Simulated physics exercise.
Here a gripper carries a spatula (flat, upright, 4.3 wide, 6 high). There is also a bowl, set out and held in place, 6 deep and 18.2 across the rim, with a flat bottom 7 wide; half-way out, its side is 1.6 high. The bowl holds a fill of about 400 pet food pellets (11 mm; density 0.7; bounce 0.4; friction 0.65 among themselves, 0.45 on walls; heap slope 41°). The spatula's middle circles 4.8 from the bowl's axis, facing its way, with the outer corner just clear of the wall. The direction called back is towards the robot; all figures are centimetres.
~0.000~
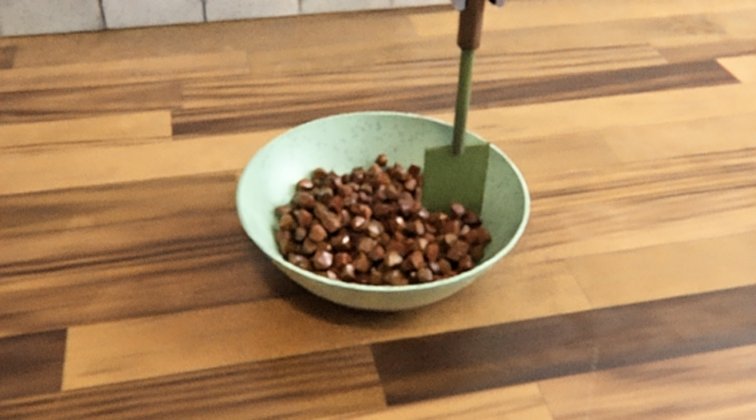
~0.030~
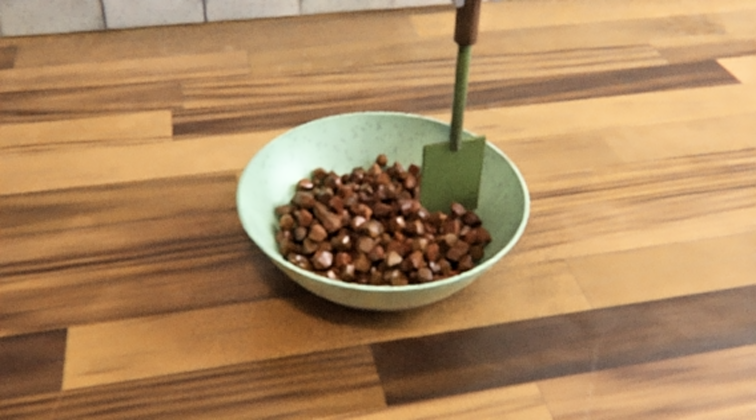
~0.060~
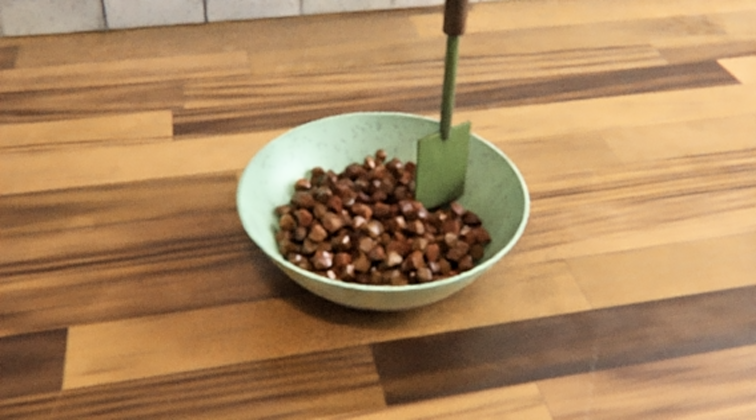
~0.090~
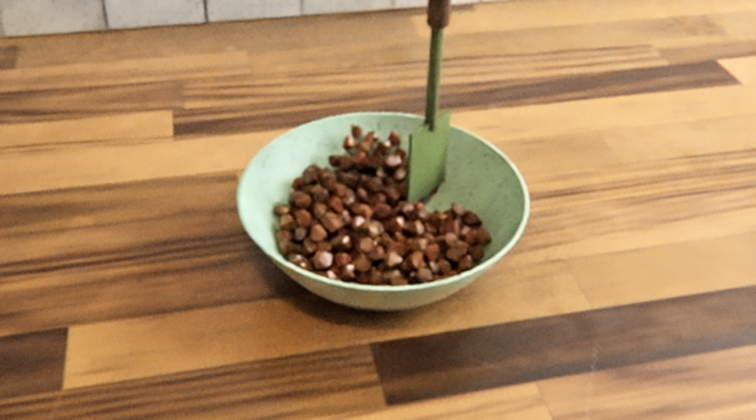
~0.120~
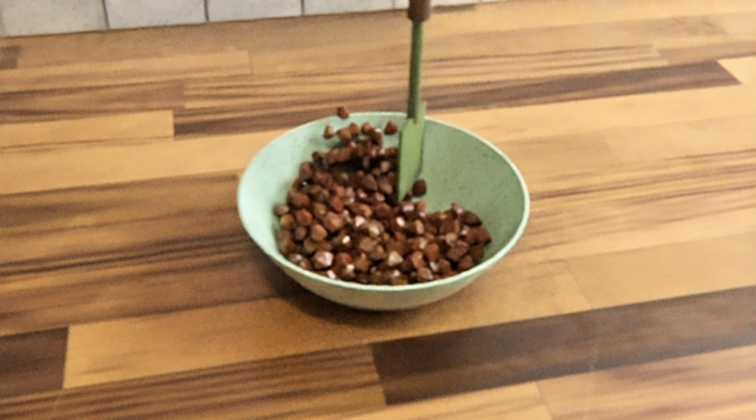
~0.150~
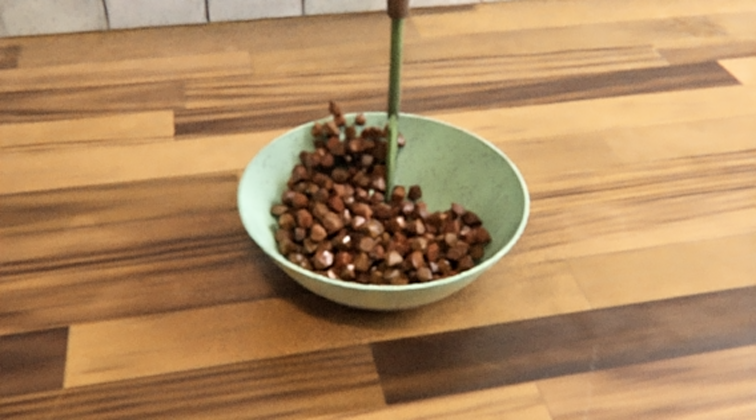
A pale green speckled bowl of reddish-brown pellets sits on a striped wooden counter, seen from above at an angle, with grey-white tiles along the upper left edge. A flat green spatula with a brown handle stands upright in the bowl's right side. It sweeps leftward along the back, turning edge-on and pushing pellets into a mound at the rear rim, while the bowl and camera stay still.
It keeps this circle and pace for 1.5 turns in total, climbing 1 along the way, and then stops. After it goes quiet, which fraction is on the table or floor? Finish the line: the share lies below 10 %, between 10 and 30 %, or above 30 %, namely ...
... between 10 and 30 %.
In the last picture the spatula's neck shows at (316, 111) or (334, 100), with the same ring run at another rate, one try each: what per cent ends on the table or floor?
Some 40 and 35 per cent respectively.
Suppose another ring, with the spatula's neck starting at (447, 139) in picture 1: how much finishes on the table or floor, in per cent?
It comes to around 20 percent.
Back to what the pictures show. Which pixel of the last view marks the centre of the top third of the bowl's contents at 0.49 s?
I'd put it at around (419, 252).
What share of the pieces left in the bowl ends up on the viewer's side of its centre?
About 50 per cent.
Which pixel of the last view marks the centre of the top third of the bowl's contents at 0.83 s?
Centre estimate: (365, 170).
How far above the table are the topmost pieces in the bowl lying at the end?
I'd say close to 6.0 centimetres.
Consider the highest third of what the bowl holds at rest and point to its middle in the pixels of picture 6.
In the final view it lies around (354, 228).
After 0.49 s, 254° round, highest piece 9 above the table; 361 in the bowl, 32 on the table or floor, 5 in flight or on the tool.
After 0.83 s, 77° round, highest piece 9 above the table; 326 in the bowl, 65 on the table or floor, 7 in flight or on the tool.
After 1.20 s, 180° round, highest piece 7 above the table; 311 in the bowl, 87 on the table or floor.
After 1.90 s, 180° round, highest piece 7 above the table; 311 in the bowl, 87 on the table or floor.
At rest, 311 in the bowl, 87 on the table or floor. That is 22 % on the table or floor.
